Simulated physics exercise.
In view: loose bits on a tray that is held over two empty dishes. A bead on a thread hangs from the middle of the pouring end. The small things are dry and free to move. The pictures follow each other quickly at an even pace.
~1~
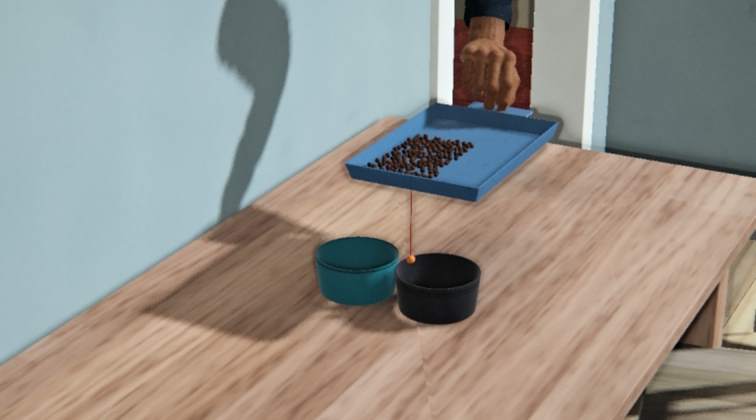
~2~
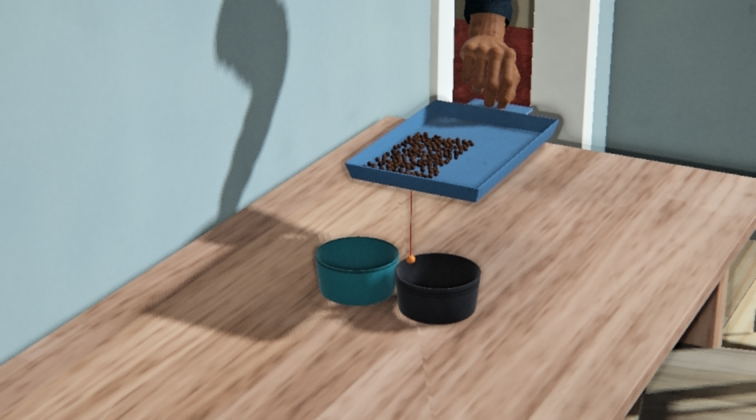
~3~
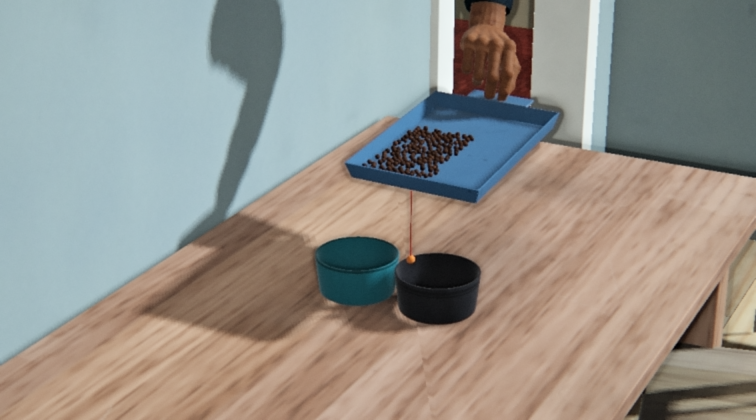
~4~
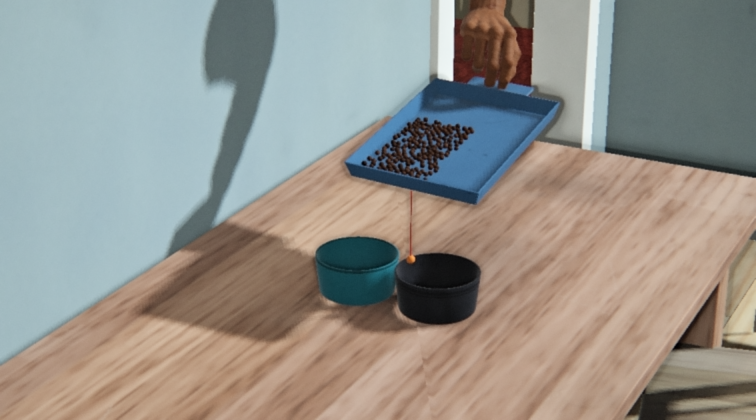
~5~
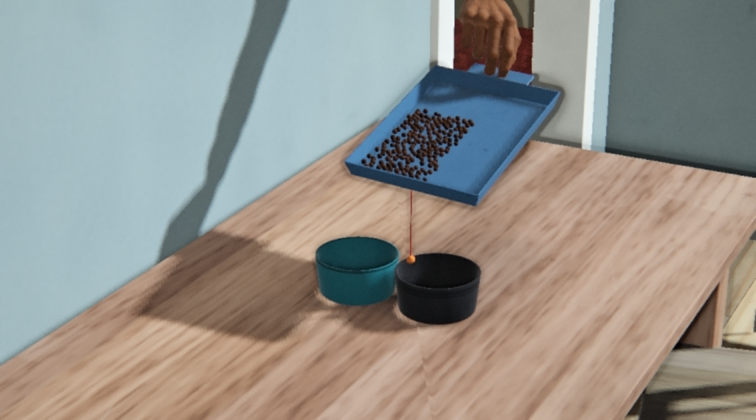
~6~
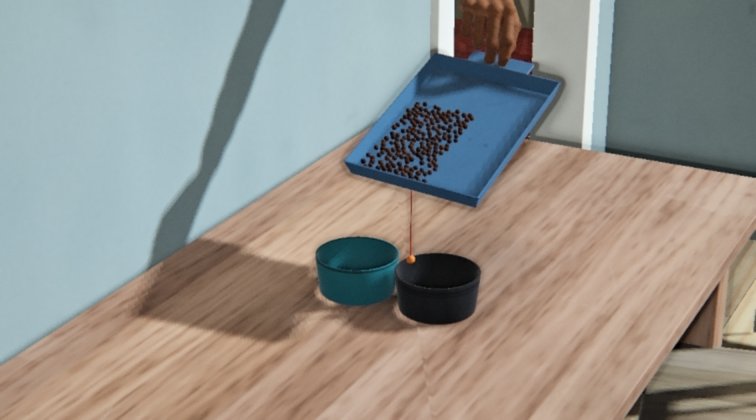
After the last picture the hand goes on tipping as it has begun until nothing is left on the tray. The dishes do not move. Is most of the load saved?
The two hold less than half of the load.
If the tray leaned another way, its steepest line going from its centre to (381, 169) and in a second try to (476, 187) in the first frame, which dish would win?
In turn: The left dish; the dish on the right.
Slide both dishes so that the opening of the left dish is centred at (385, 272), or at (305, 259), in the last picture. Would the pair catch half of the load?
One: Over half. Two: Not half.
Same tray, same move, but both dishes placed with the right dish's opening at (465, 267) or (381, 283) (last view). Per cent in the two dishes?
About 0 and 20 per cent.
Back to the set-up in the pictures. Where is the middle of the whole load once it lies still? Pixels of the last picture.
Near (459, 339).
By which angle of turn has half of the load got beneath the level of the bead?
Around 100° of tilt.
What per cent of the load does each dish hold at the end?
The left dish has 0 per cent, the right dish has 20.
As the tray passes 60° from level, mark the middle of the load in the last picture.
At about (428, 181).
Soon after the last picture, tray tipped steeply; nearly all on the tray; a stray few outside both.
A little later, tray tipped right over; about a quarter on the tray; a small part in the right dish; about a third outside both; about a third in the air.
Later still, tray tipped past a quarter turn; a small part in the right dish; most outside both.
At rest, tray tipped past a quarter turn; a small part in the right dish; none in the left dish; most outside both.
